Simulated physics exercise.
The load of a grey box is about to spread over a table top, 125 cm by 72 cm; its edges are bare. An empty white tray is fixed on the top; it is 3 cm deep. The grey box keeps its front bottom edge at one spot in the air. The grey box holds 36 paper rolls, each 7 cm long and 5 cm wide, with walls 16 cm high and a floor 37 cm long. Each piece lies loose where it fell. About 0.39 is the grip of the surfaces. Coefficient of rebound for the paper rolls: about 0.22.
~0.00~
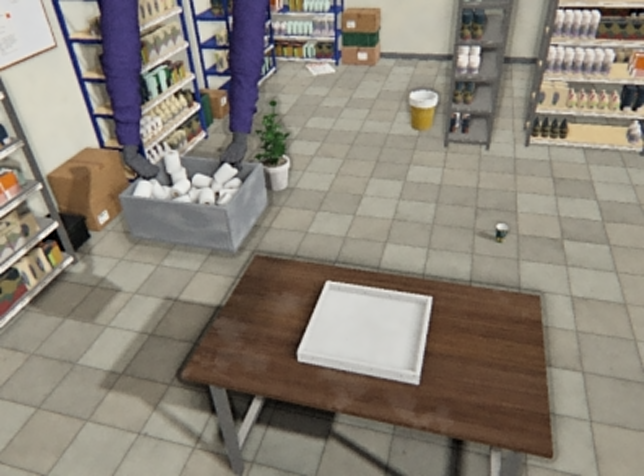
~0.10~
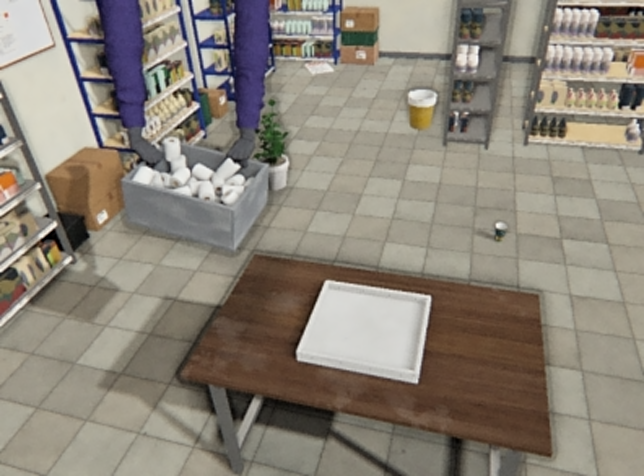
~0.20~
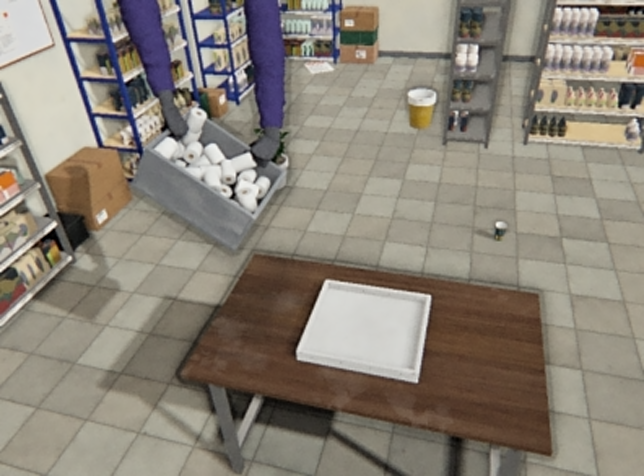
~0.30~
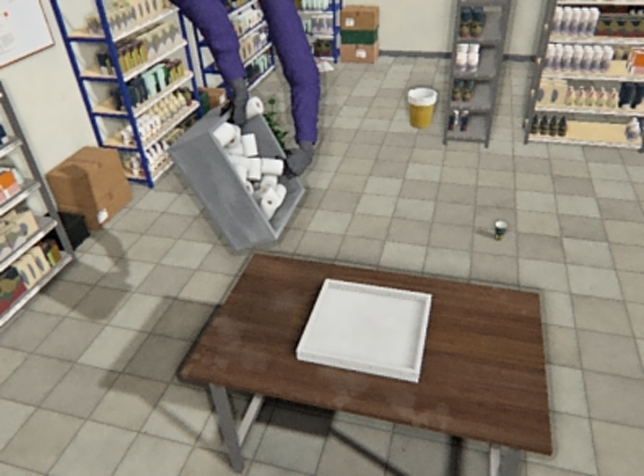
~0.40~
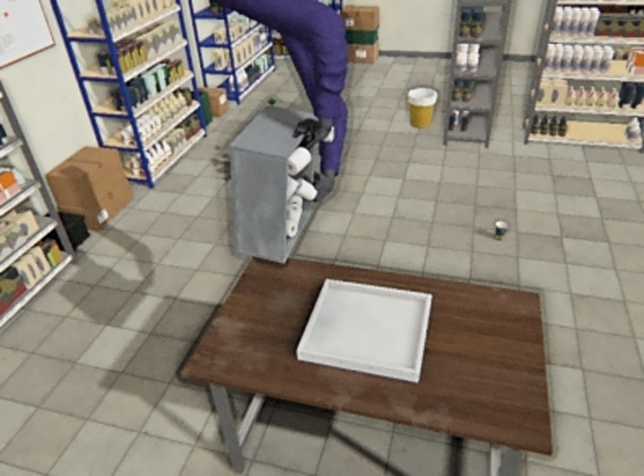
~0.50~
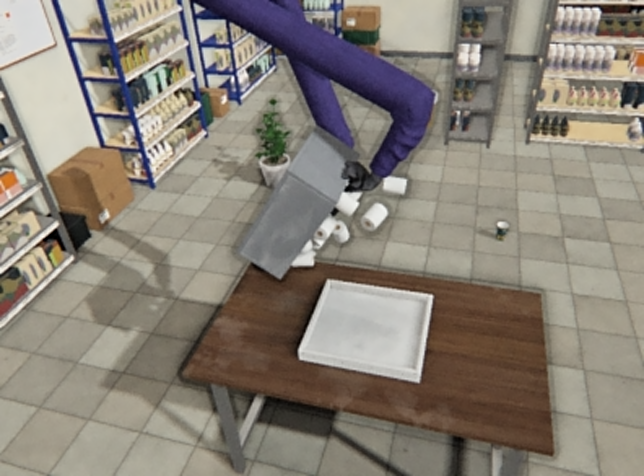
In a storeroom, purple arms lift and tilt a grey box, dropping white rolls near a table.
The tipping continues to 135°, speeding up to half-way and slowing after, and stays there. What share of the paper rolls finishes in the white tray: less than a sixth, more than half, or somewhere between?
I'd say better than half.
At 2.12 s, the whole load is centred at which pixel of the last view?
Around (399, 322).
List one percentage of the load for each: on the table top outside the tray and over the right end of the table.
0 and 30 %.
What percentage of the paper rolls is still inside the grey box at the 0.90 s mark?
I'd say close to 0 per cent of it is still inside.
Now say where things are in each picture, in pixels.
In the first picture (each is followed by its nearest rim corner in this view), grey box, (224, 208); white tray, (415, 373); 0° from level; none out.
In the second picture, grey box, (231, 208); 10° from level.
In the third picture, grey box, (253, 216); 33° from level.
In the fourth picture, grey box, (275, 235); 65° from level.
In the fifth picture, grey box, (285, 259); 97° from level; 1 out.
In the sixth picture, grey box, (283, 276); white tray, (416, 371); 122° from level; 11 out.
After 0.90 s, tilt 135°; 23 in the white tray, 12 on the table top outside the tray and 1 in the air.
After 1.41 s, tilt 135°; 24 in the white tray, 1 on the table top outside the tray, 10 over the right end of the table and 1 over the table's other edges.
After 2.12 s, tilt 135°; 23 in the white tray, 1 on the table top outside the tray, 11 over the right end of the table and 1 over the table's other edges.
Final count (at 3.04 s), 23 in the white tray, 11 over the right end of the table and 2 over the table's other edges. Asked share, 23 of 36, 64 per cent.
